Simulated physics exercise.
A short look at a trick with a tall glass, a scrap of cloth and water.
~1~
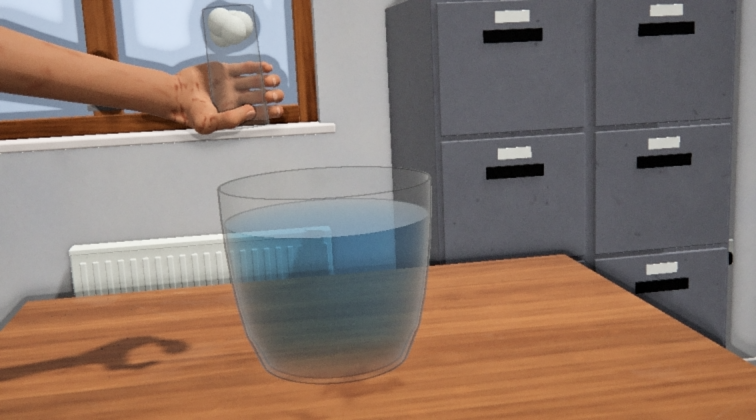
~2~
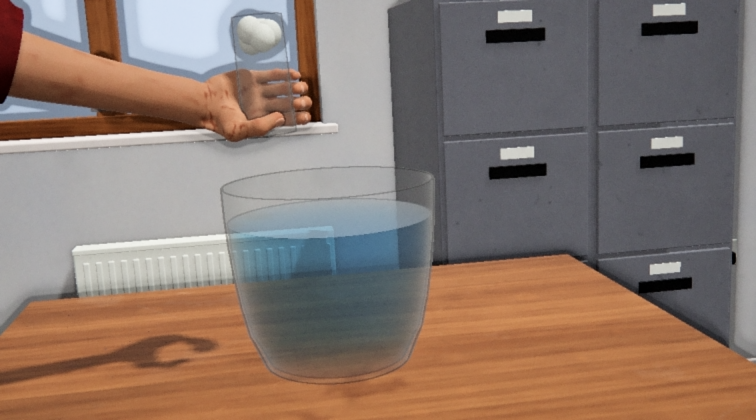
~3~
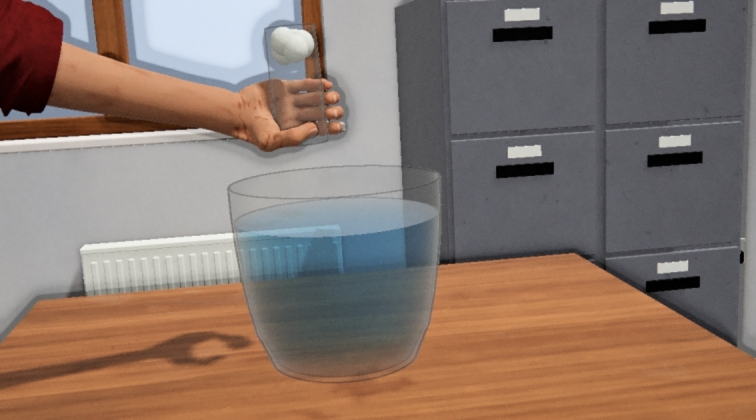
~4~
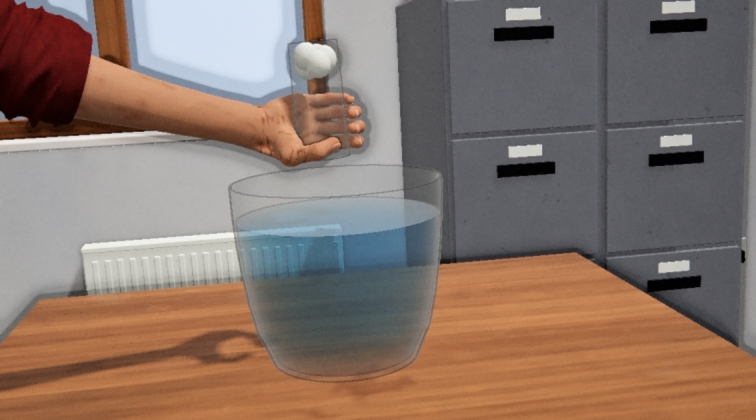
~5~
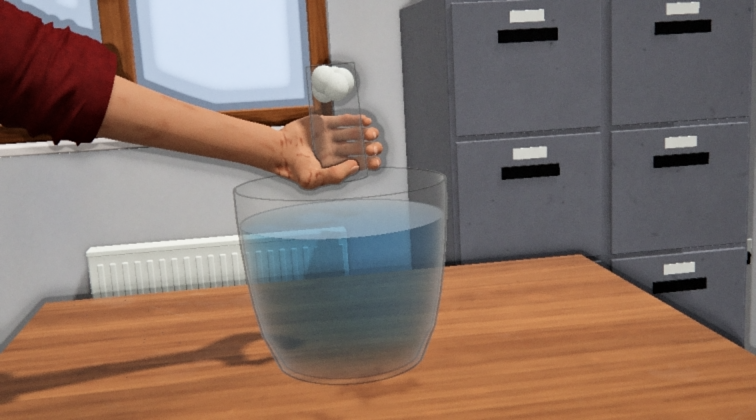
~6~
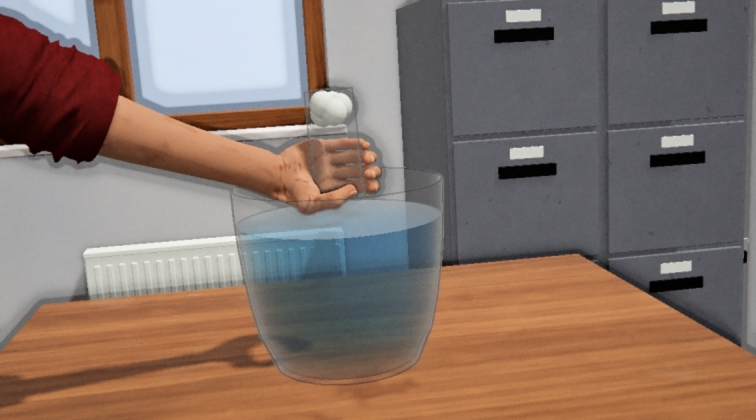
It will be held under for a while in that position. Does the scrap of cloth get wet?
It keeps dry.
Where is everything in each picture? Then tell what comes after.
Tall glass (235, 71) mouth down; above the basin, in the first frame.
Tall glass (264, 78) mouth down; scrap of cloth (259, 33); coming down, in the second frame.
Tall glass (296, 88) mouth down; lower, in the third frame.
Tall glass (319, 103) mouth down; scrap of cloth (314, 58); lower still, in the fourth frame.
Tall glass (336, 125) mouth down; close to the surface, in the fifth frame.
Tall glass (335, 149) mouth down; scrap of cloth (330, 106); just over the surface, in the sixth frame.
Next, the tall glass enters the water.
After that, air is trapped inside and holds the level down.
Finally, the tall glass is under, still full of air, and the scrap of cloth is dry.
